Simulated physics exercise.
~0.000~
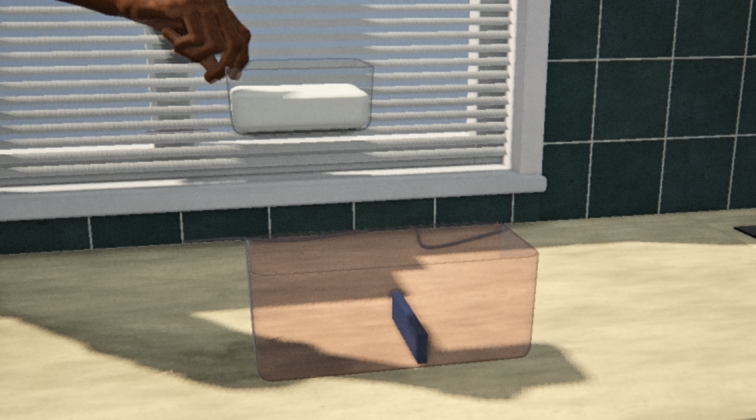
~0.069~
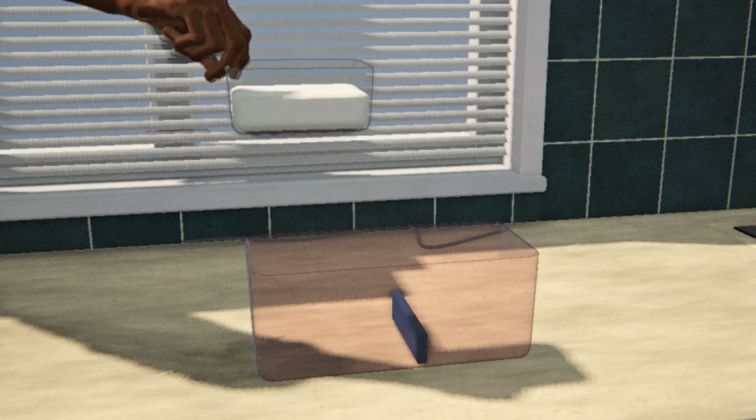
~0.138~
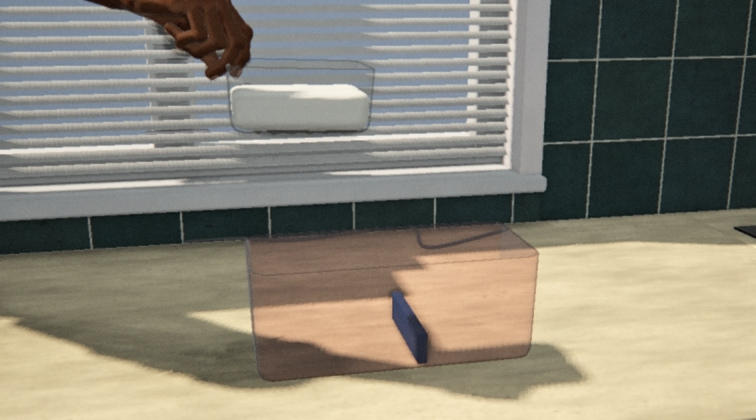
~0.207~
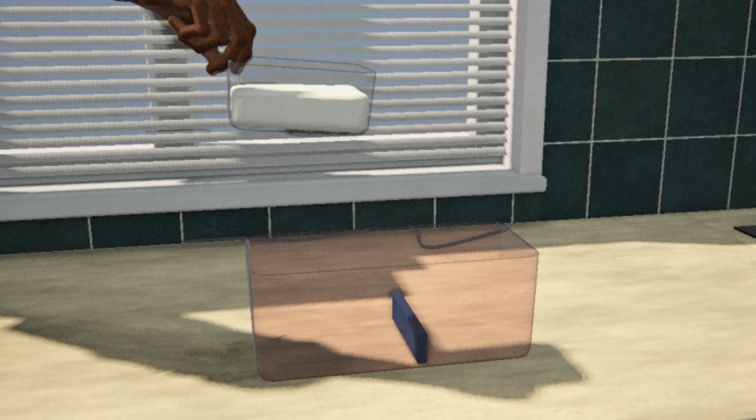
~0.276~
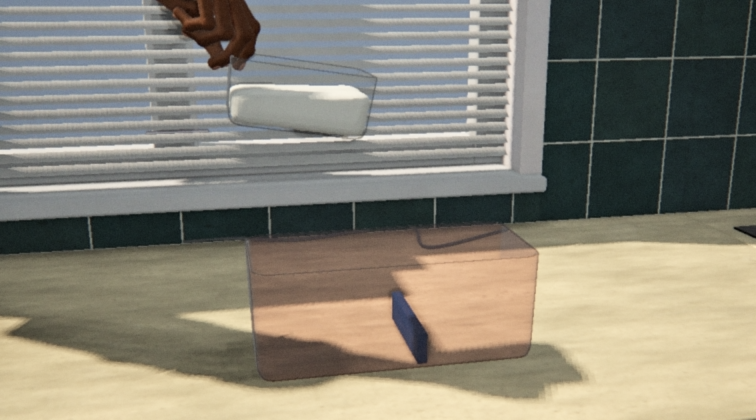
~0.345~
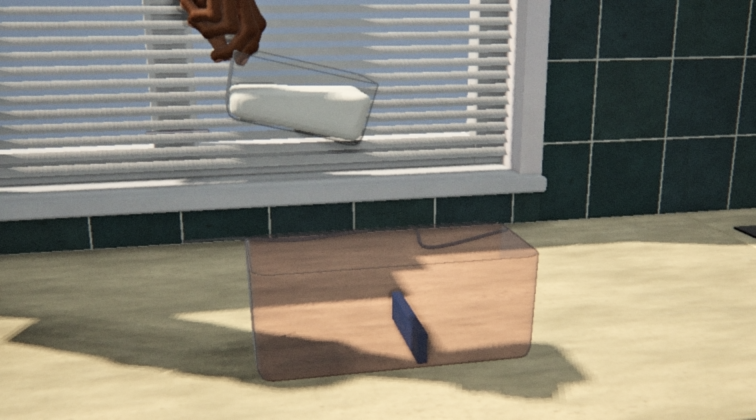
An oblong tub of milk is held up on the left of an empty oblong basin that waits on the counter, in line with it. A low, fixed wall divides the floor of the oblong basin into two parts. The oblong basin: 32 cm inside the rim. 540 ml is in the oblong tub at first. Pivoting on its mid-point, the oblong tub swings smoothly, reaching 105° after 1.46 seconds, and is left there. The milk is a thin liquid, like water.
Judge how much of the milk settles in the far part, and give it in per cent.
Some 57 per cent settles in the far part.
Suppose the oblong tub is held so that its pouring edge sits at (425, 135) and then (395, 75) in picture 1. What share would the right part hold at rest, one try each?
About 90 %, then about 75 %.
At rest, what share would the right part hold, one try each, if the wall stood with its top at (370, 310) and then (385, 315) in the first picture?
Around 85 and 75 percent, in that order.
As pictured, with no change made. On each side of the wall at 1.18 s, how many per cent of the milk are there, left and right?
Near 24 on the left, 56 on the right.
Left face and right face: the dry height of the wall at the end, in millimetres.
About 28 mm on the left, about 20 mm on the right.
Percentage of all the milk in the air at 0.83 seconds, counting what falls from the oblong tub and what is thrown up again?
36 %.
Then, 0.83 s in, the tilt is 64° and 50 per cent is still to pour, 2 is left of the wall and 11 right of it.
Then, 1.18 s in, the tilt is 96° and 11 per cent is still to pour, 23 is left of the wall and 56 right of it.
Then, 1.56 s in, the tilt is 105° and 0 per cent is still to pour, 41 is left of the wall and 56 right of it.
Then, 1.96 s in, the tilt is 105° and 0 per cent is still to pour, 42 is left of the wall and 57 right of it.
Finally, 42 per cent lies left of the wall, 57 right of it and 1 outside.
